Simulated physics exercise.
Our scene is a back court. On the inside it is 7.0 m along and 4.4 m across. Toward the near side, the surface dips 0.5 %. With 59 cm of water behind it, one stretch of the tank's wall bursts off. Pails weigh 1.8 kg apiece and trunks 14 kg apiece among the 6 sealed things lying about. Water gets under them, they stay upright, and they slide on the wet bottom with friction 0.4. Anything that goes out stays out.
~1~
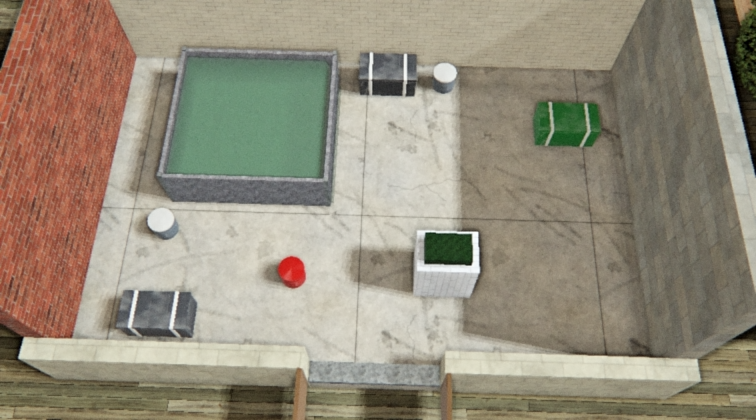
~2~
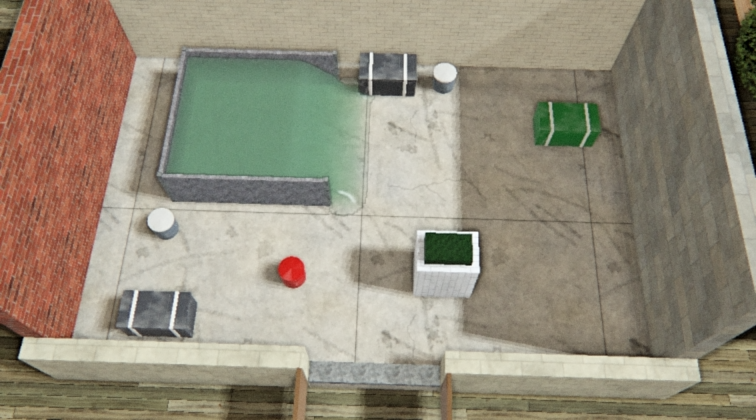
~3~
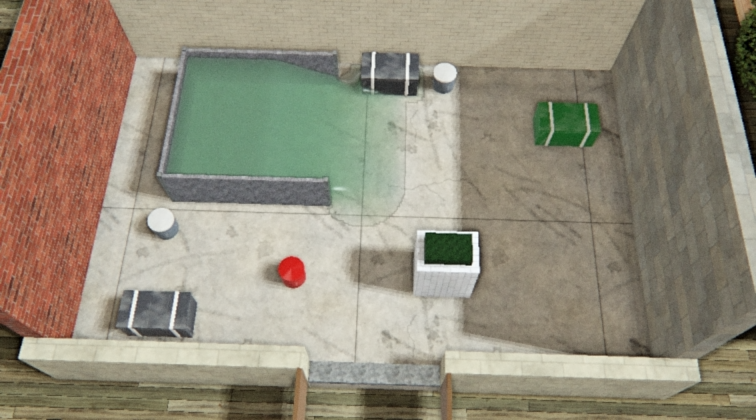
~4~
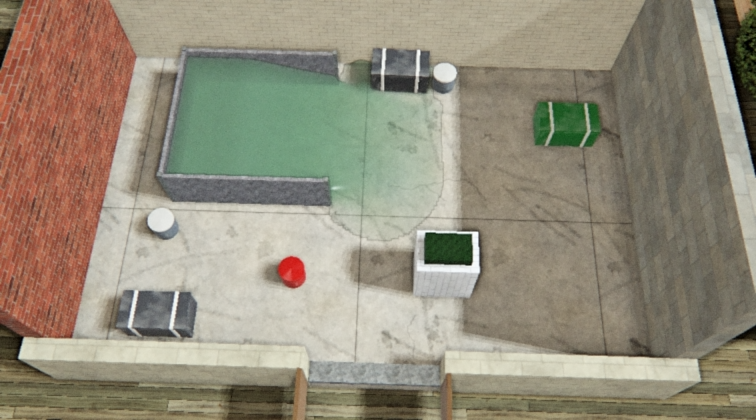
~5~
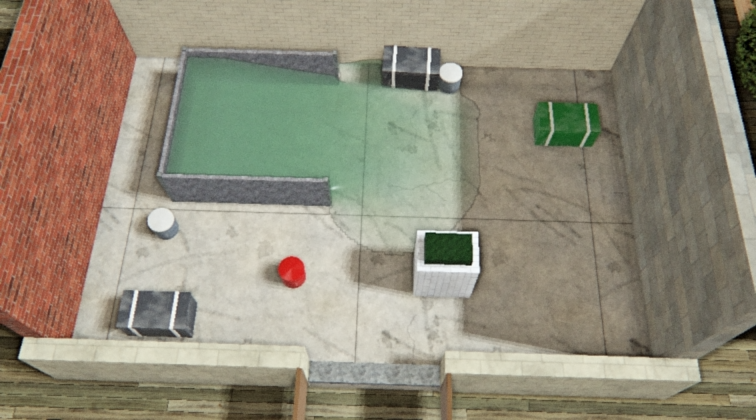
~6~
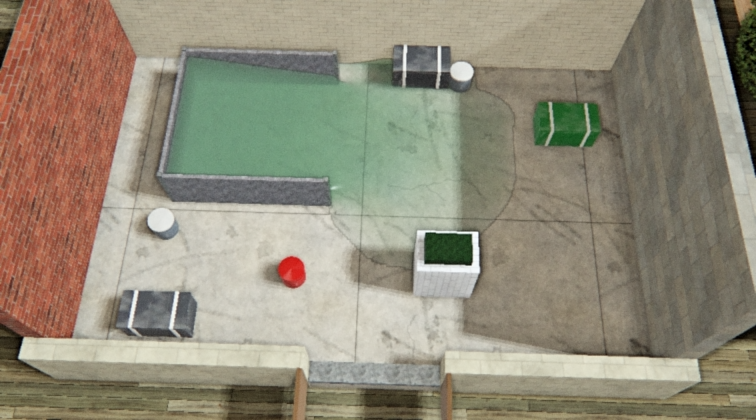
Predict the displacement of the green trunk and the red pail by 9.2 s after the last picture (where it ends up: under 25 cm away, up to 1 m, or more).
Green trunk goes a long way, red pail goes a long way.
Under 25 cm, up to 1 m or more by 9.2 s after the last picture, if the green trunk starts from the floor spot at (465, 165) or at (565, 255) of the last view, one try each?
Taken in turn, it is carried a long way and then is carried a long way.
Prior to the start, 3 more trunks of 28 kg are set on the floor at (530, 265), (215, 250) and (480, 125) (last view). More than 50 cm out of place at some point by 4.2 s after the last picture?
Answers, first to last: Exceeding, not exceeding, exceeding.
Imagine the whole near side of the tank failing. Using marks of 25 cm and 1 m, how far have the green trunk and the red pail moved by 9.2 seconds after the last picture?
Green trunk: A modest shift; red pail: Washed well away.
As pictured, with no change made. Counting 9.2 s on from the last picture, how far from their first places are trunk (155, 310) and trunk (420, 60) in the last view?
First 140 cm, then 300 cm.
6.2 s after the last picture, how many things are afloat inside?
At that instant the tally stands at 6.
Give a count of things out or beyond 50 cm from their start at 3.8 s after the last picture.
Count: 3.
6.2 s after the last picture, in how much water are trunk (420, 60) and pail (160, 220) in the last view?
Depth approx. 14 cm / 6 cm.
Then, 1.2 s after the last picture the green trunk is near (601, 112), 0.4 m from its start, afloat; the red pail is near (291, 268), 0.0 m from its start, aground; 0 of 6 are out; 3 afloat.
Then, 3.8 s after the last picture the green trunk is near (551, 250), 2.0 m from its start, afloat; the red pail is near (291, 268), 0.0 m from its start, aground; 0 of 6 are out; 3 afloat.
Then, 6.2 s after the last picture the green trunk is near (488, 319), 3.1 m from its start, afloat; the red pail is near (118, 200), 2.4 m from its start, afloat; 0 of 6 are out; 6 afloat.
Then, 9.2 s after the last picture the green trunk is near (488, 320), 3.1 m from its start, afloat; the red pail is near (154, 65), 3.6 m from its start, afloat; 0 of 6 are out; 6 afloat.
